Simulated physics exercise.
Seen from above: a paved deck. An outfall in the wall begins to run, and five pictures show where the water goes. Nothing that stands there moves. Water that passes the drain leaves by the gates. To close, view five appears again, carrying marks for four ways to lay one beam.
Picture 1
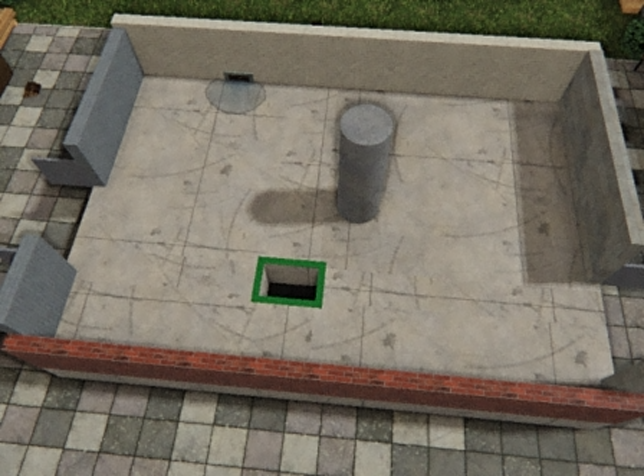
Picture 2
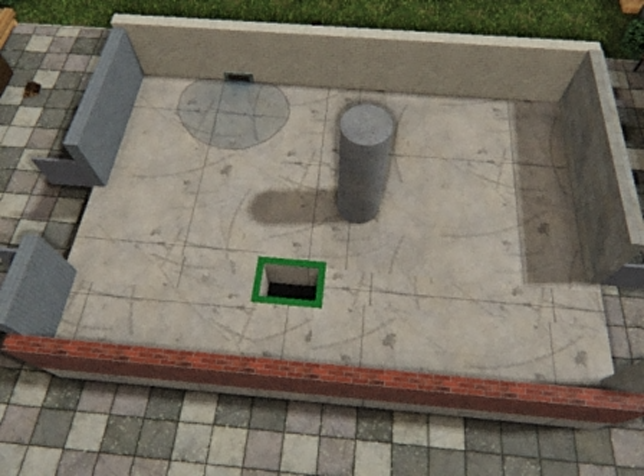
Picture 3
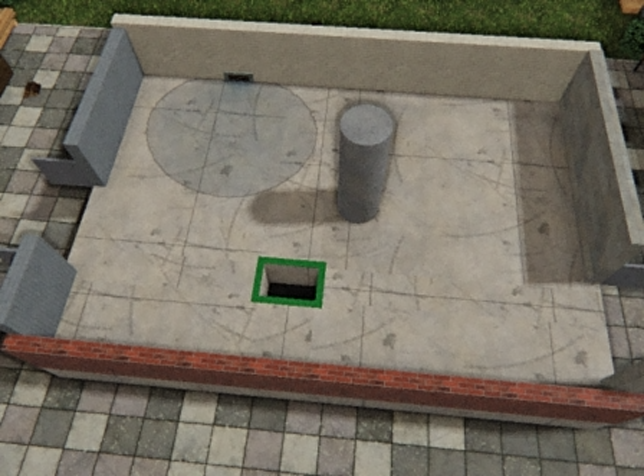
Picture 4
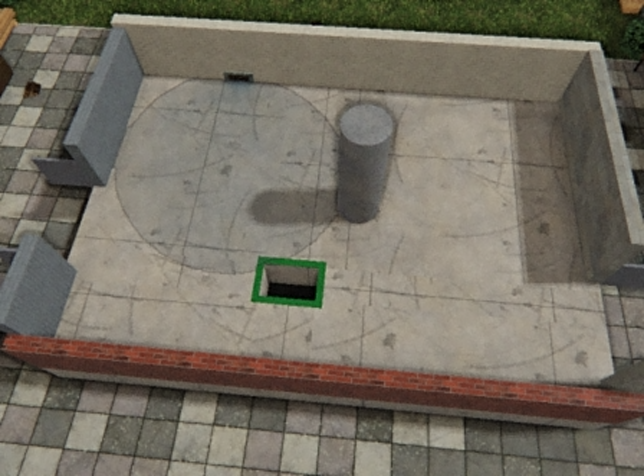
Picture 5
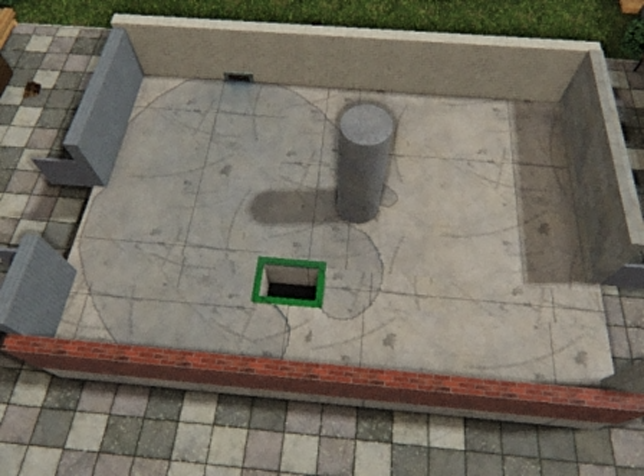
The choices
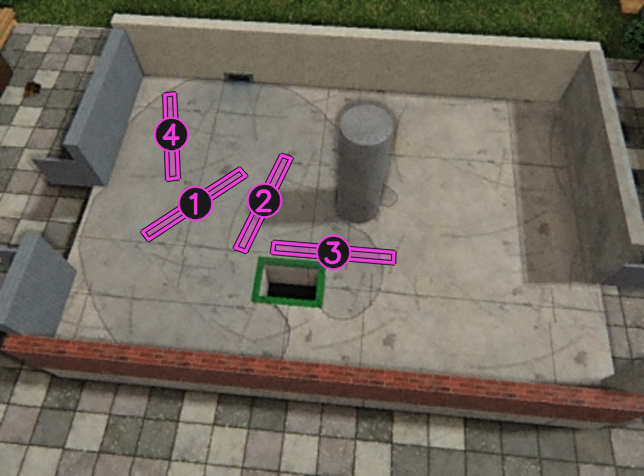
Water spread in a widening round patch from a small opening at the back wall across the paved deck, flowed around the grey pillar, and then reached the green-edged drain pit and started running in.
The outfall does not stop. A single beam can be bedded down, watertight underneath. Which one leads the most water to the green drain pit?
Take 4.
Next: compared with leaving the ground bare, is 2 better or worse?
It is worse.
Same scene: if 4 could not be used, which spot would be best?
The answer is 1.
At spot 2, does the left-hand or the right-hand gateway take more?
More leaves on the right.
On the marked copy, 1 from (145, 235) to (242, 172); 2 from (240, 249) to (286, 156); 3 from (273, 247) to (393, 257); 4 from (169, 94) to (172, 178).
For spot 1, about 28 % of the stream goes into the green drain pit, about 63 % out by the gates.
For spot 2, about 17 % of the stream goes into the green drain pit, about 75 % out by the gates.
For spot 3, about 14 % of the stream goes into the green drain pit, about 77 % out by the gates.
For spot 4, about 40 % of the stream goes into the green drain pit, about 51 % out by the gates.
